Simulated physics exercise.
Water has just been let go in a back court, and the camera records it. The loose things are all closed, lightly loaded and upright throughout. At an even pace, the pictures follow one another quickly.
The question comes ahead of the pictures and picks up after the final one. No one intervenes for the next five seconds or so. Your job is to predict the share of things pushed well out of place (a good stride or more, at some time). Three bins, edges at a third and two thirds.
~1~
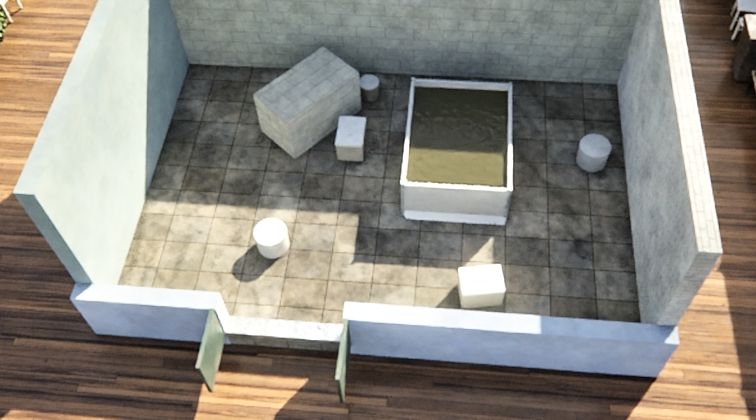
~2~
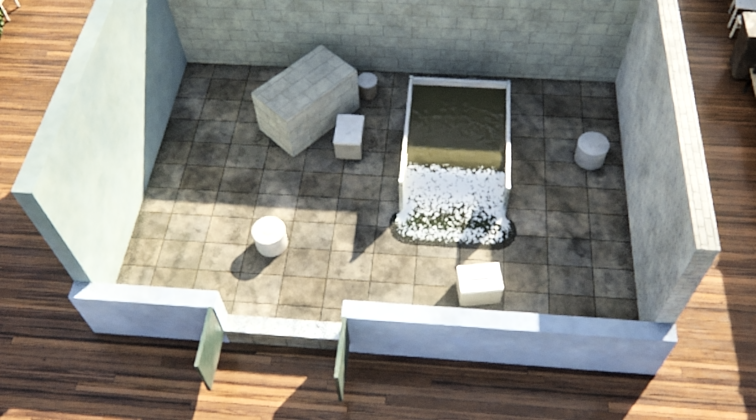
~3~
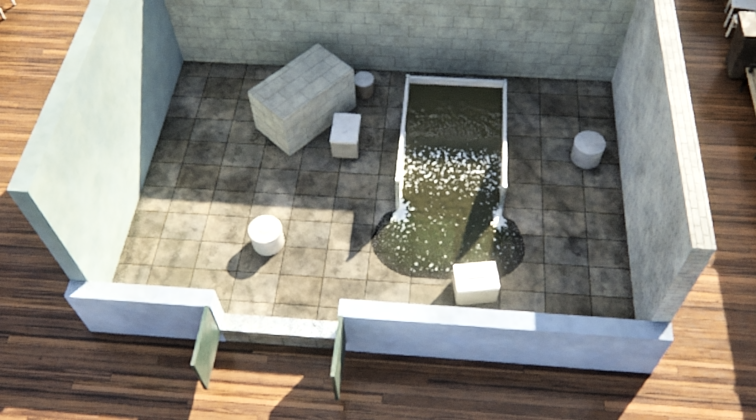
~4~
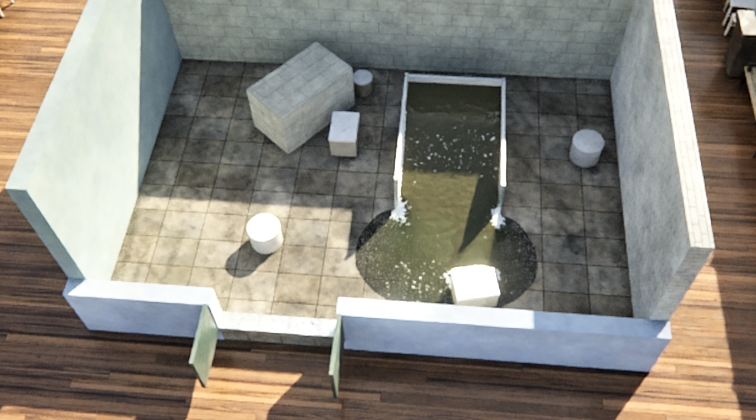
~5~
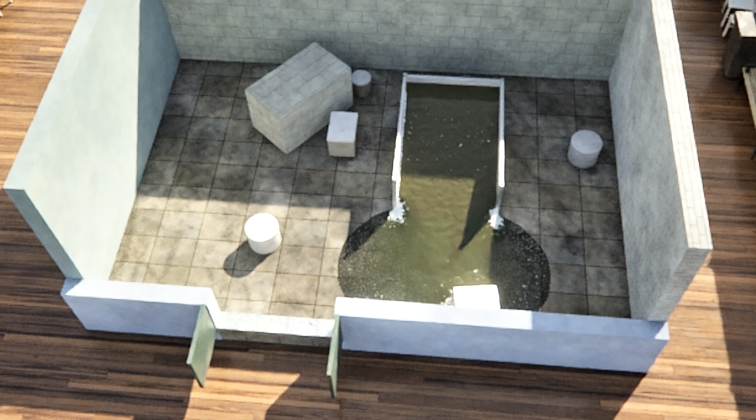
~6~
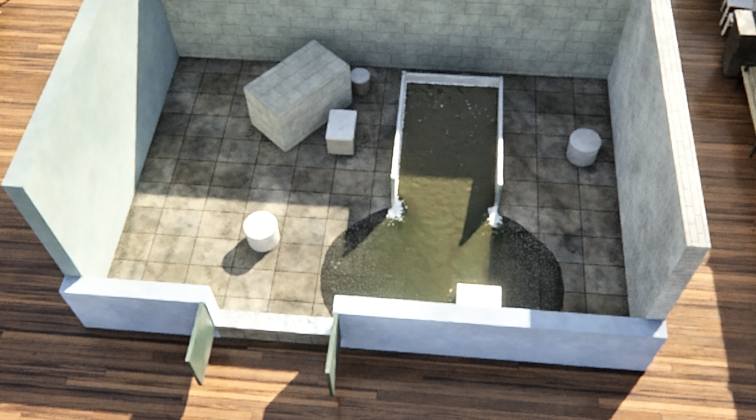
I expect the share pushed well aside to be a third to two thirds.
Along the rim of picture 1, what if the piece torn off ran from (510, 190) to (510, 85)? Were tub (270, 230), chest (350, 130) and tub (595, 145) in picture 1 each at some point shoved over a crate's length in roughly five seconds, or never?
Taking them in order, covered the distance, short of it, covered the distance.
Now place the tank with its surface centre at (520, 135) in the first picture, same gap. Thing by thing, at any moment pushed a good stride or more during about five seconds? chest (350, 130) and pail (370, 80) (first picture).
Going in the order given, the first did not get there and the second did not get there.
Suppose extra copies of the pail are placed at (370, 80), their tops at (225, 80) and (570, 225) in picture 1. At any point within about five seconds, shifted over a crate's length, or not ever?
Well, one then the other: Not carried that far, carried that far.
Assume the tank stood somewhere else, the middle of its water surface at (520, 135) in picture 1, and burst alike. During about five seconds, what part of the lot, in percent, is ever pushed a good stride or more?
Estimate: Near 60 per cent of them.
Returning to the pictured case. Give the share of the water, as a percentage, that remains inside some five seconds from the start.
About 90 percent.
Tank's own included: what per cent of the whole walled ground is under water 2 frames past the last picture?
Estimate: 30 %.
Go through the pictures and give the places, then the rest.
In the first picture, a chest at (482, 279), on the bottom; a pail at (369, 82), on the bottom; 0 of 5 have shifted.
In the second picture, a chest at (480, 277) rests on the ground; a pail at (367, 80) rests on the ground; 0 of 5 have shifted.
In the third picture, a chest at (476, 276), on the bottom; a pail at (363, 79), on the bottom; 0 of 5 have shifted.
In the fourth picture, a chest at (475, 283) rests on the ground, close to its start; a pail at (362, 77) rests on the ground; 1 of 5 have shifted.
In the fifth picture, a chest at (477, 300) rests on the ground, a stride from its start; a pail at (361, 77), on the bottom; 1 of 5 have shifted.
In the sixth picture, a chest at (479, 299) rests on the ground, a stride from its start; a pail at (360, 75), on the bottom; 1 of 5 have shifted.
A moment on, 0 of 5 are well off their spots; 1 afloat.
Next, 1 of 5 are well off their spots; 1 afloat.
Later, 3 of 5 are well off their spots; 2 afloat.
In the end, 3 of 5 are well off their spots, and 3 have been at some point; 3 afloat.
